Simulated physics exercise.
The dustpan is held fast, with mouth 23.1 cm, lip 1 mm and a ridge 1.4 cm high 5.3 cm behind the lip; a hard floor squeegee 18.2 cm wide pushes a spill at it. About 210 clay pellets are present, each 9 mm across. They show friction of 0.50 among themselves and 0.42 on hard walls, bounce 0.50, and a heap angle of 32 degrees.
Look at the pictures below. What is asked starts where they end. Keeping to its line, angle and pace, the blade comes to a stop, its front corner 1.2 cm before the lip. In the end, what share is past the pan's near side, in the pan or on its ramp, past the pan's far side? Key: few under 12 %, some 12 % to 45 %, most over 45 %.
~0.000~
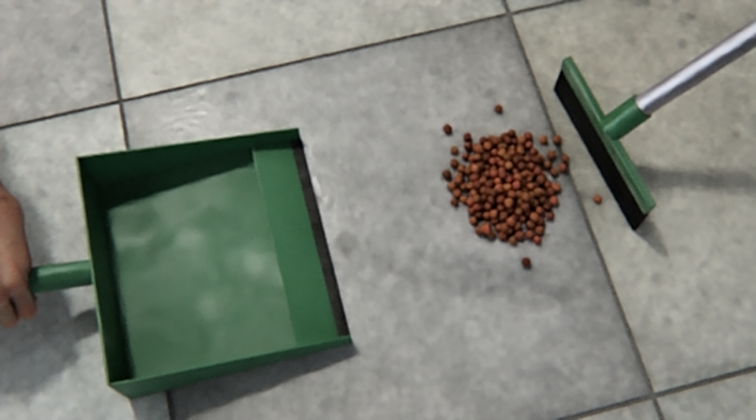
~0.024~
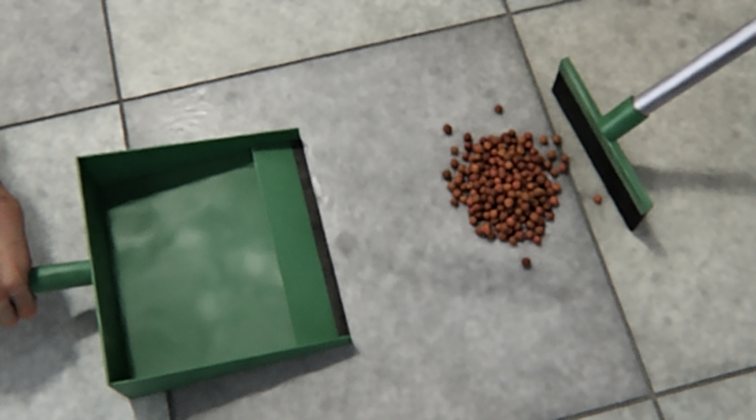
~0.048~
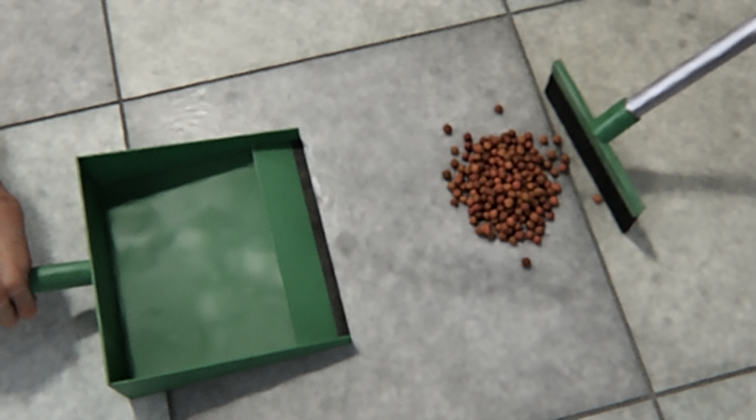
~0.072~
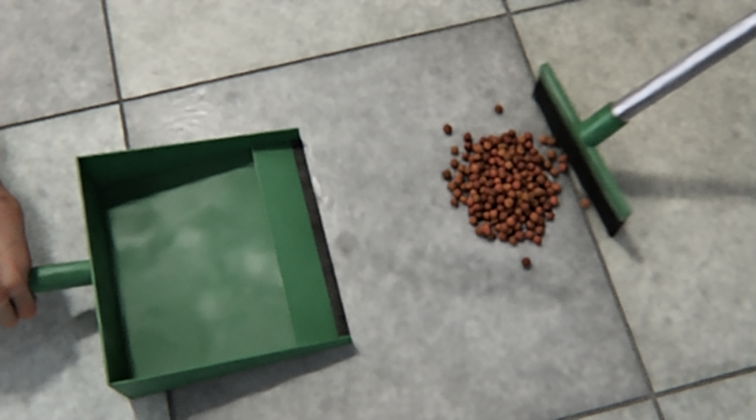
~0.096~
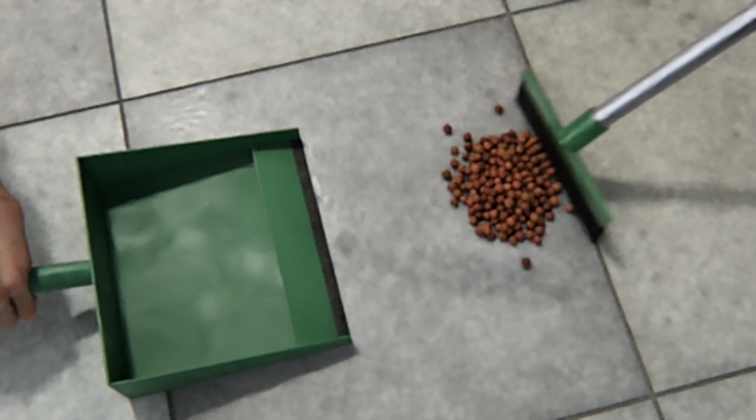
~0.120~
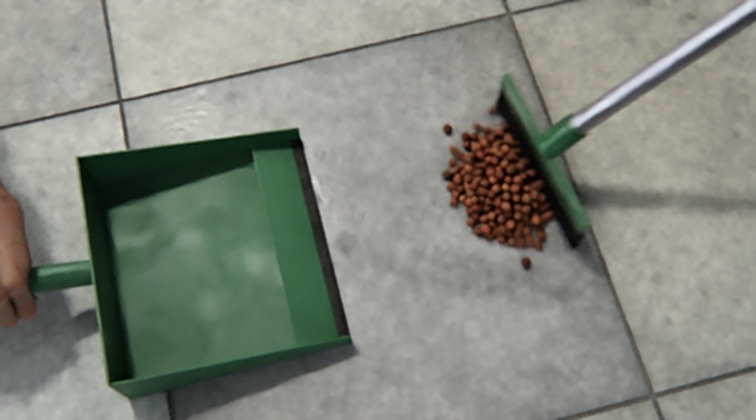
Near side = few, pan = most, far side = few.
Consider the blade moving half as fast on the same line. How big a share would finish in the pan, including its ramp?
It would be around 40 percent.
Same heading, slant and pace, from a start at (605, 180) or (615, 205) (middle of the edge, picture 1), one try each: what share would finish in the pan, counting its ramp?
Estimates: 55 percent and 50 percent.
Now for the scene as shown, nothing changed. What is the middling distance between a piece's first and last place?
22 cm, roughly.
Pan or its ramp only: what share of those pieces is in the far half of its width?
About 40 %.
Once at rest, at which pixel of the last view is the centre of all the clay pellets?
My guess is close to (313, 245).
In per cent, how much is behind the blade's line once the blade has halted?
Around 5 per cent.
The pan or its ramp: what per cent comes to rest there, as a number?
About 60 per cent.
After 0.24 s, middle of the blade 11 cm from the lip; 0 % over the lip, far side 0 %, near side 5 %.
After 0.32 s, middle of the blade 4 cm from the lip; 10 % over the lip, far side 5 %, near side 5 %.
After 0.53 s, middle of the blade 2 cm from the lip; 60 % over the lip, far side 5 %, near side 10 %.
At rest (1.0 s), near side 10 %, pan 60 %, far side 5 %, in front of the lip or behind the blade 30 %.
